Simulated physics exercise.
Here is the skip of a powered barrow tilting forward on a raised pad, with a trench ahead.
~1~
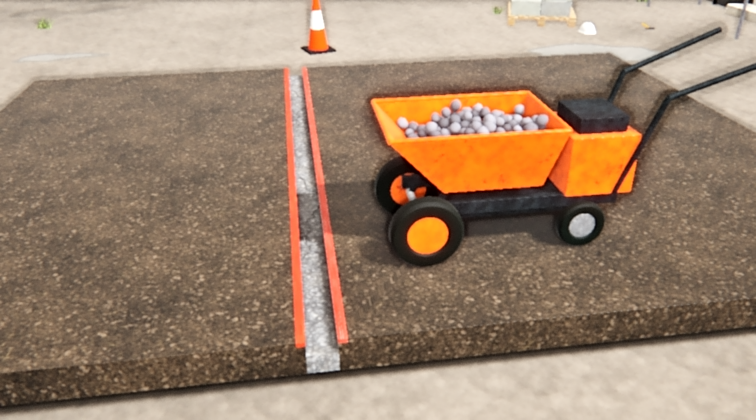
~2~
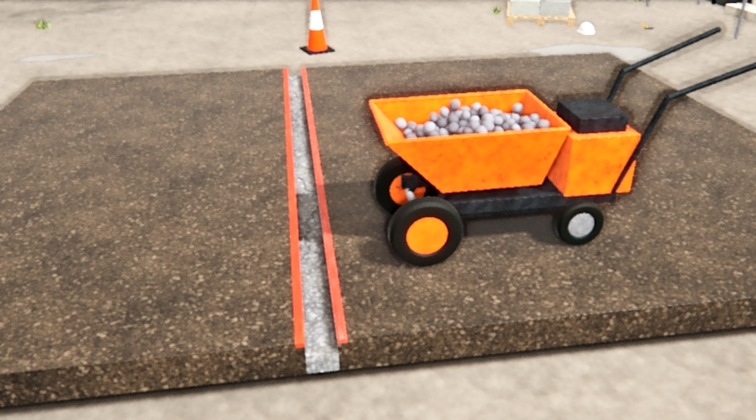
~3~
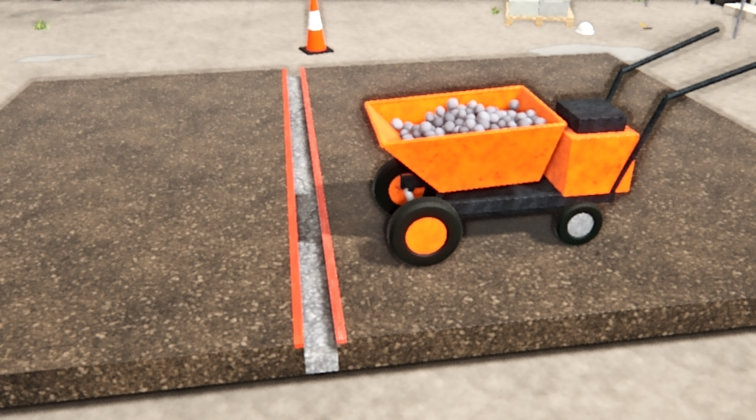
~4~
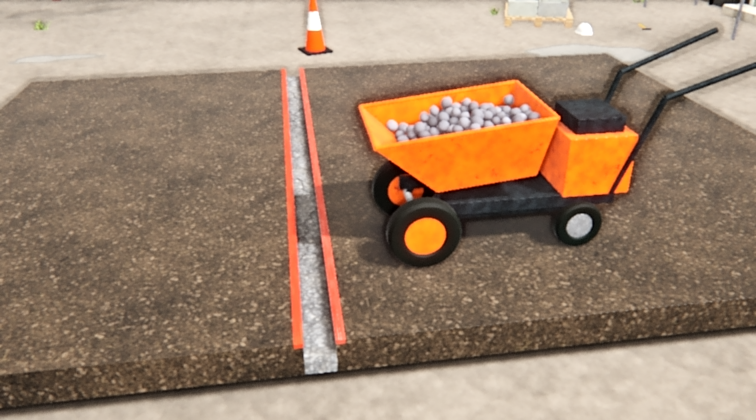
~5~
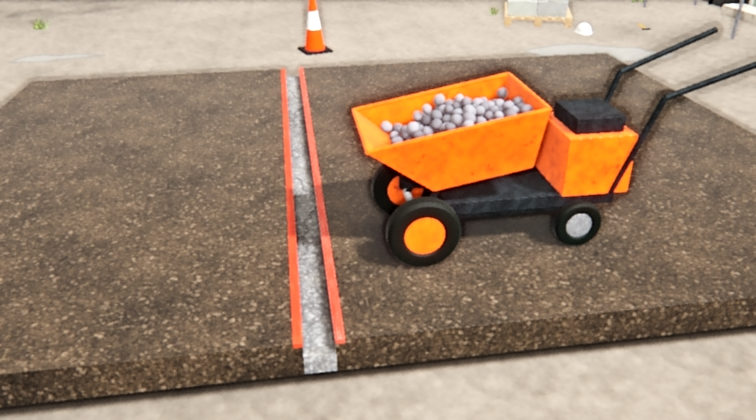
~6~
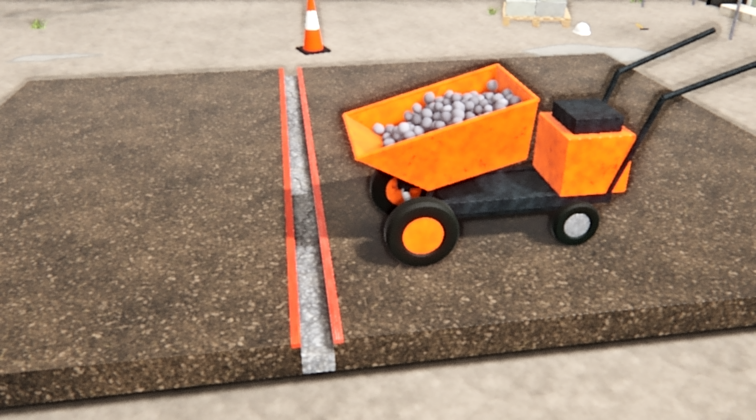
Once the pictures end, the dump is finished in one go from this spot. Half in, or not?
The trench takes only the smaller part.
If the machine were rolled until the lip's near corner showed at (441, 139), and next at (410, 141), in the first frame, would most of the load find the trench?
The first try: The smaller part. The second: Not half.
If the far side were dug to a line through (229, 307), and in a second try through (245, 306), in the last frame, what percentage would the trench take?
About 80 and 60 per cent.
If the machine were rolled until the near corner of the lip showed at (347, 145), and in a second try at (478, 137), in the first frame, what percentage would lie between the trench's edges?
In turn 0 and 20 in a hundred.
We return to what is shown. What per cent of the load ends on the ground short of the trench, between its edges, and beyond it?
About: Short 0, between 20, beyond 60 per cent.
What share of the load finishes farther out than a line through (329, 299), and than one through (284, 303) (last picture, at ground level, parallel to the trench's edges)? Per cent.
Roughly 80 per cent, and 50 per cent.
Just after the last frame, skip tipped steeply; every one in the skip.
A moment on, skip tipped right over; the larger part in the skip; about a tenth in or heaped over the trench; about a tenth beyond it; about a tenth falling.
Further on, skip tipped right over; roughly a quarter in the skip; roughly a quarter in or heaped over the trench; roughly two thirds beyond it.
When it is over, skip tipped right over; roughly a quarter in the skip; roughly a quarter in or heaped over the trench; roughly two thirds beyond it.
